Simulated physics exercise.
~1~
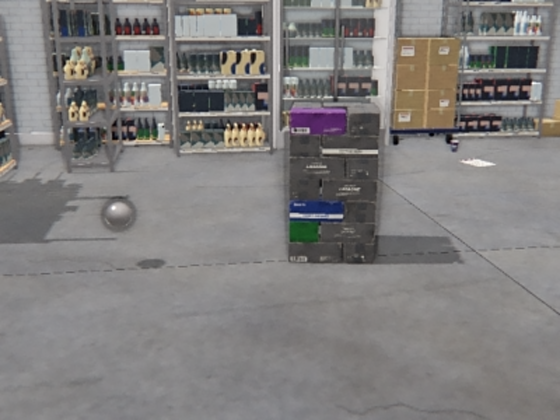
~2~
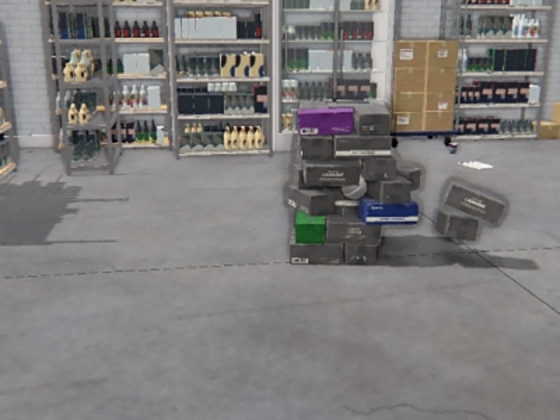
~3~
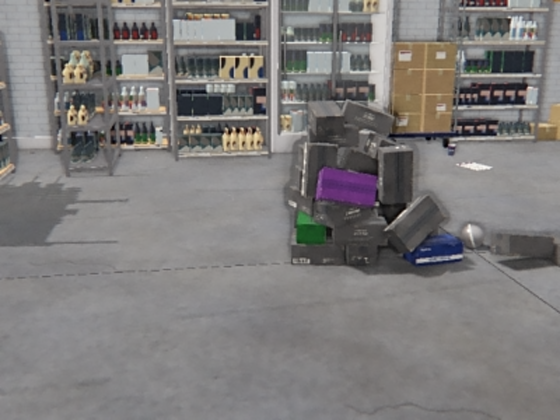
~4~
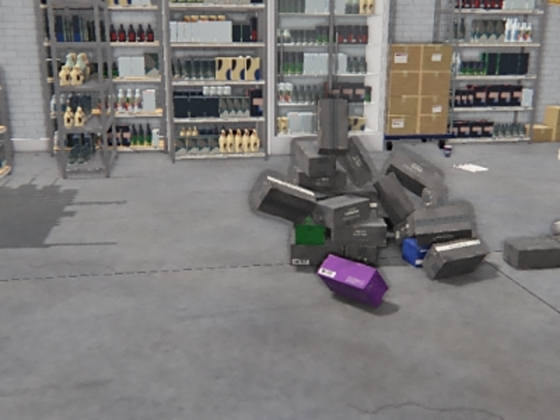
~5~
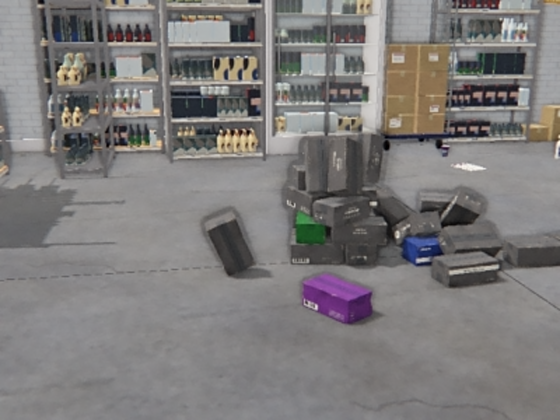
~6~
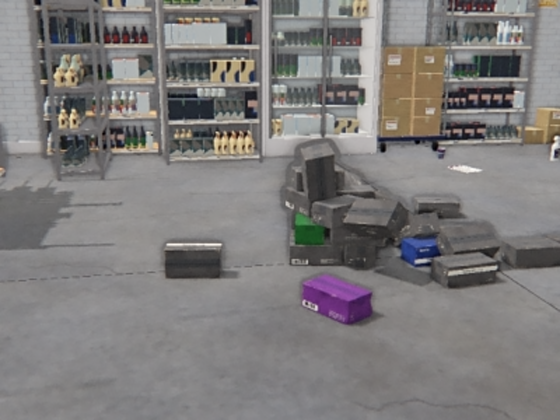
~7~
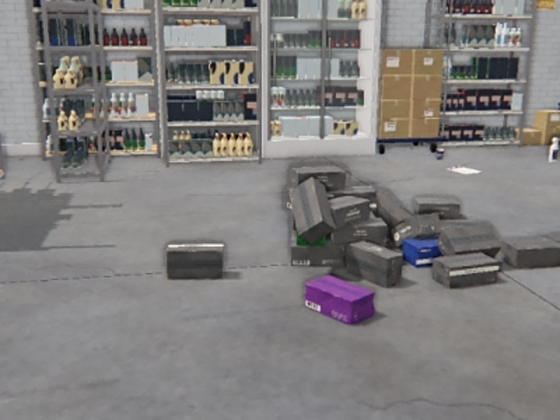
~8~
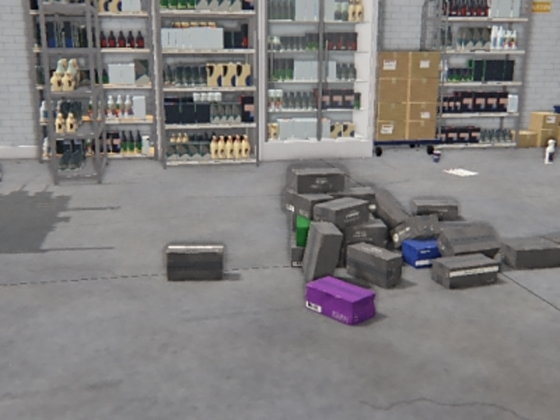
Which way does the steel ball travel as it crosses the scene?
The steel ball travels to the right, going into the stack of boxes and coming out on its far side.
